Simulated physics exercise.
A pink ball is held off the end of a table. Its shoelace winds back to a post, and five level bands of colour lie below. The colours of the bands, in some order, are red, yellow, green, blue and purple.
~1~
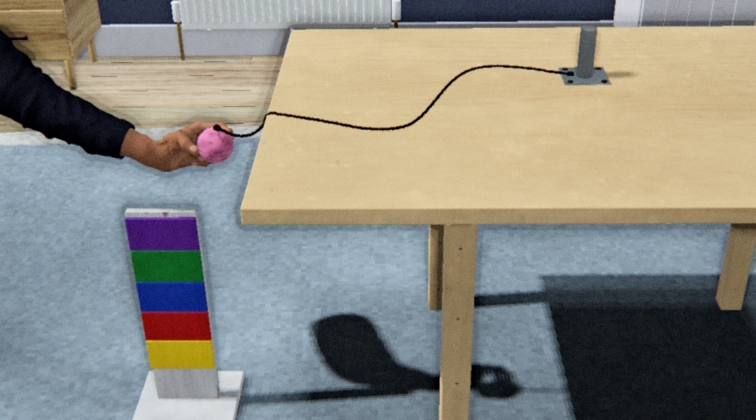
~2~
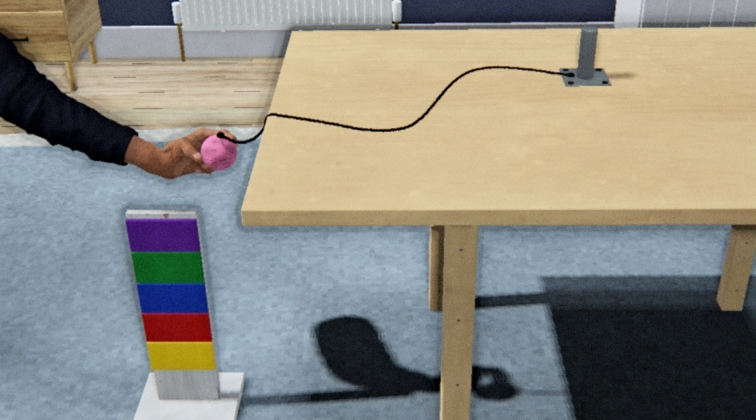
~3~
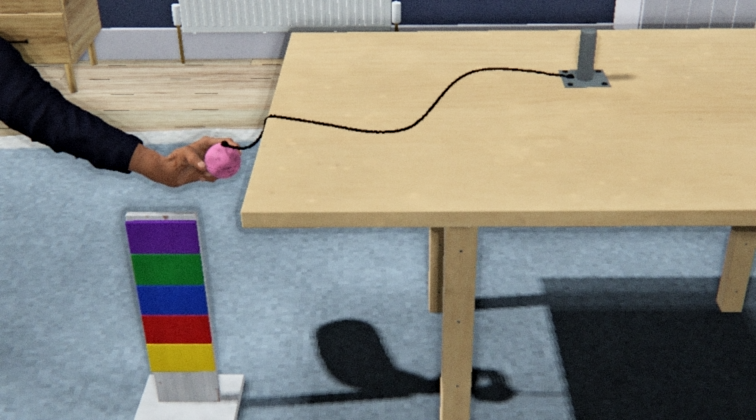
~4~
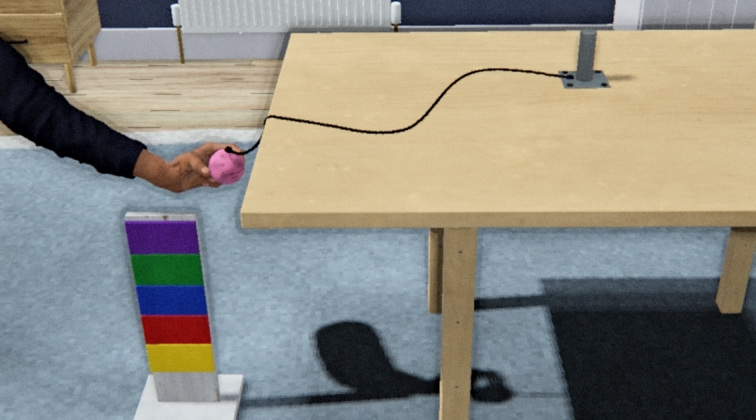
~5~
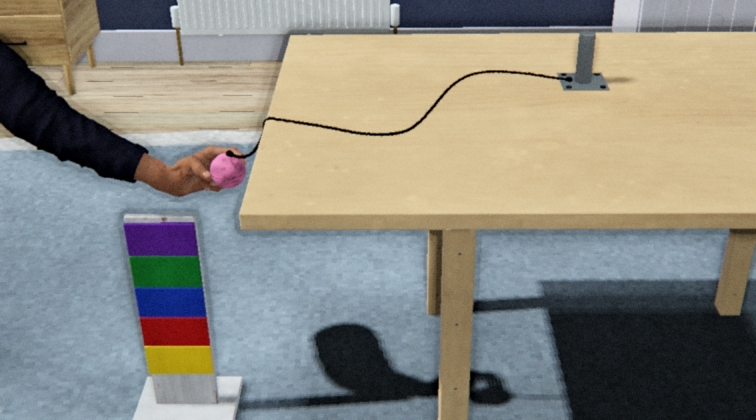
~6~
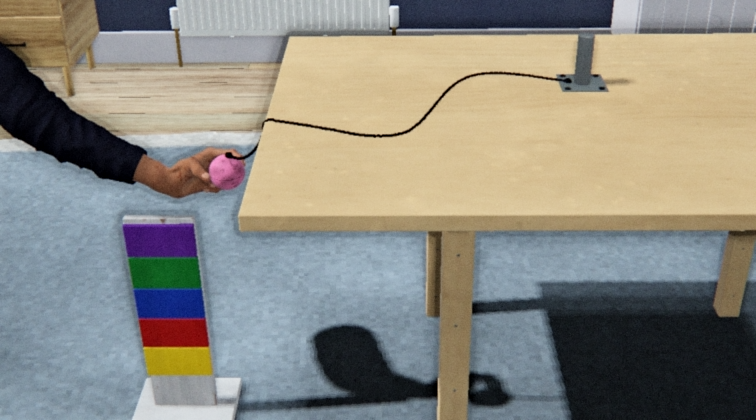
A hand holding a pink ball, at the end of a dark-sleeved arm reaching in from the left, lowers it slightly and eases it right beside a pale wooden table, seen from raised height in a blue-floored room. A black cord winds from the ball across the tabletop to a grey post, above a stand banded purple, green, blue, red and yellow. The view shifts very slightly, and the hand nearly stills.
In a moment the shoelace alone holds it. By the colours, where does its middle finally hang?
At the green band.
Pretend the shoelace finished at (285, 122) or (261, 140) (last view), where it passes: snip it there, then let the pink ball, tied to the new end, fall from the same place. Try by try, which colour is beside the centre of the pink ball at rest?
Taking them in turn, you'd get higher than all five, then purple.
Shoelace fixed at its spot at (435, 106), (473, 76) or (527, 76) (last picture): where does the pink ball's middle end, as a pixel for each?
Going through the three tries, you get (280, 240), (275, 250) and (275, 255).
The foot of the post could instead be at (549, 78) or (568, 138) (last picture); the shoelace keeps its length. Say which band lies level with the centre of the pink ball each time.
For the first spot, blue; for the second, blue.
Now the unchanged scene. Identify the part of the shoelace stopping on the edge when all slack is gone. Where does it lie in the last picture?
Position: Approx. (357, 135).
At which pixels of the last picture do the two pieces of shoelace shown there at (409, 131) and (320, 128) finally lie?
At (321, 102) for the first, at (269, 145) for the second.
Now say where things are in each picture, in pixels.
The first frame shows pink ball (216, 145); purple (162, 236); green (167, 267); blue (172, 298); red (176, 327); yellow (181, 356).
The second frame shows pink ball (219, 153); shoelace through (532, 70) (462, 76) (432, 107) (374, 130) (292, 117).
The third frame shows pink ball (223, 161).
The fourth frame shows pink ball (227, 167); shoelace through (531, 72) (461, 78) (431, 109) (373, 132) (291, 119).
The fifth frame shows pink ball (228, 170).
The sixth frame shows pink ball (227, 172); shoelace through (529, 76) (459, 82) (429, 113) (371, 136) (289, 123).
Early on, ball near (253, 259); level with green.
Midway, ball near (308, 255); level with green.
Near the end, ball near (281, 265); level with green.
Finally, ball near (273, 264); level with green. The shoelace holds its middle at green.
